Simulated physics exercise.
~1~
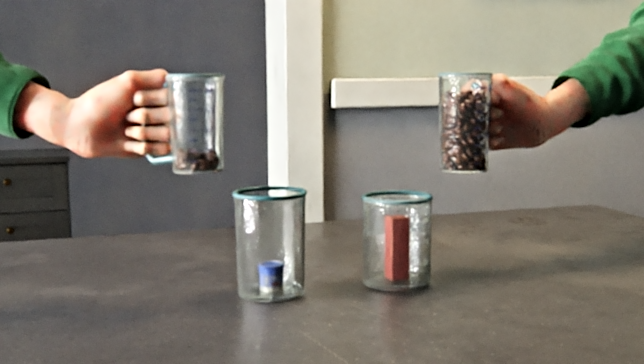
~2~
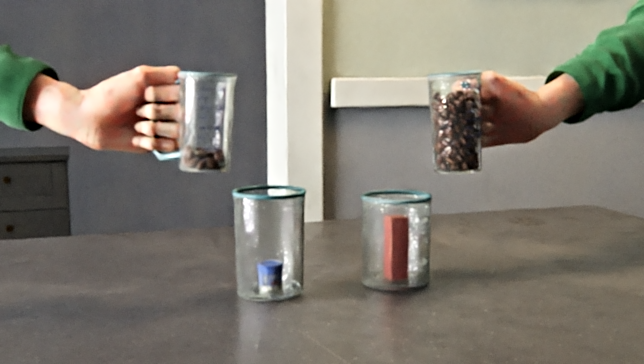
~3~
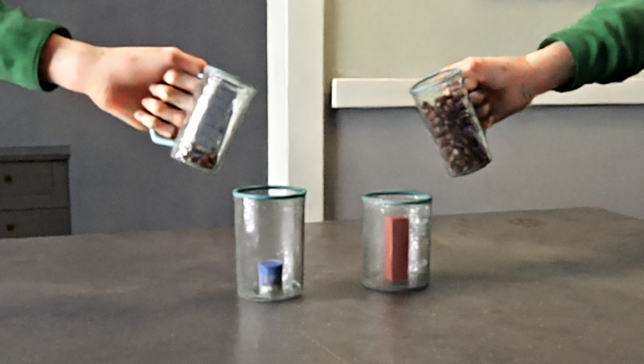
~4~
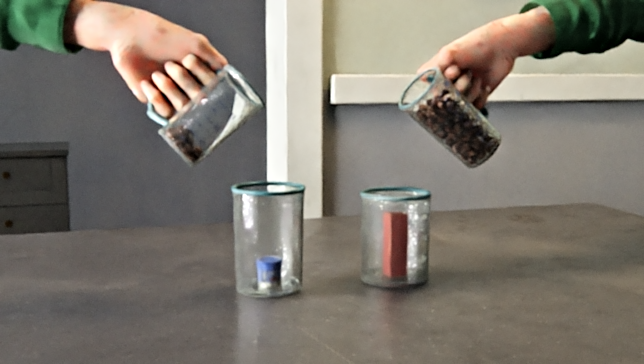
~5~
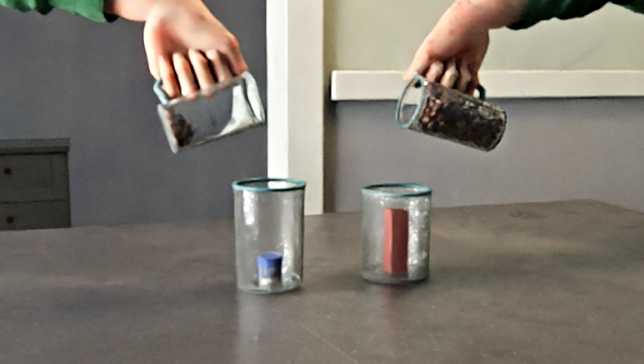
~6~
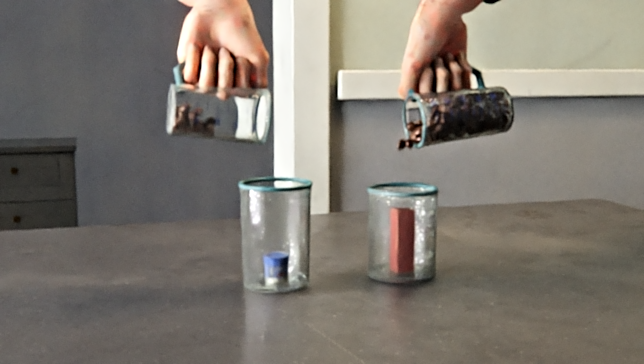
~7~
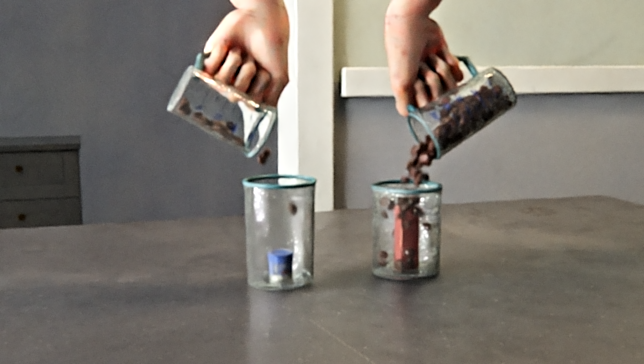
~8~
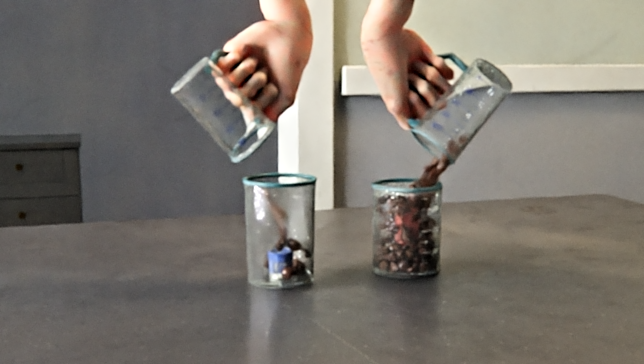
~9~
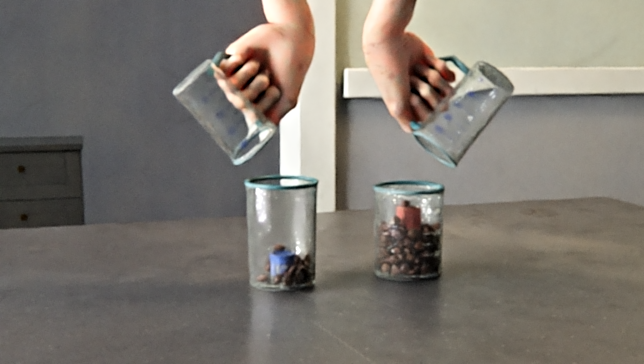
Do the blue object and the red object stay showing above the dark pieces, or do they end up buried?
Both stay showing. The blue object on the left and the red one on the right each stick up above the dark pieces around them.
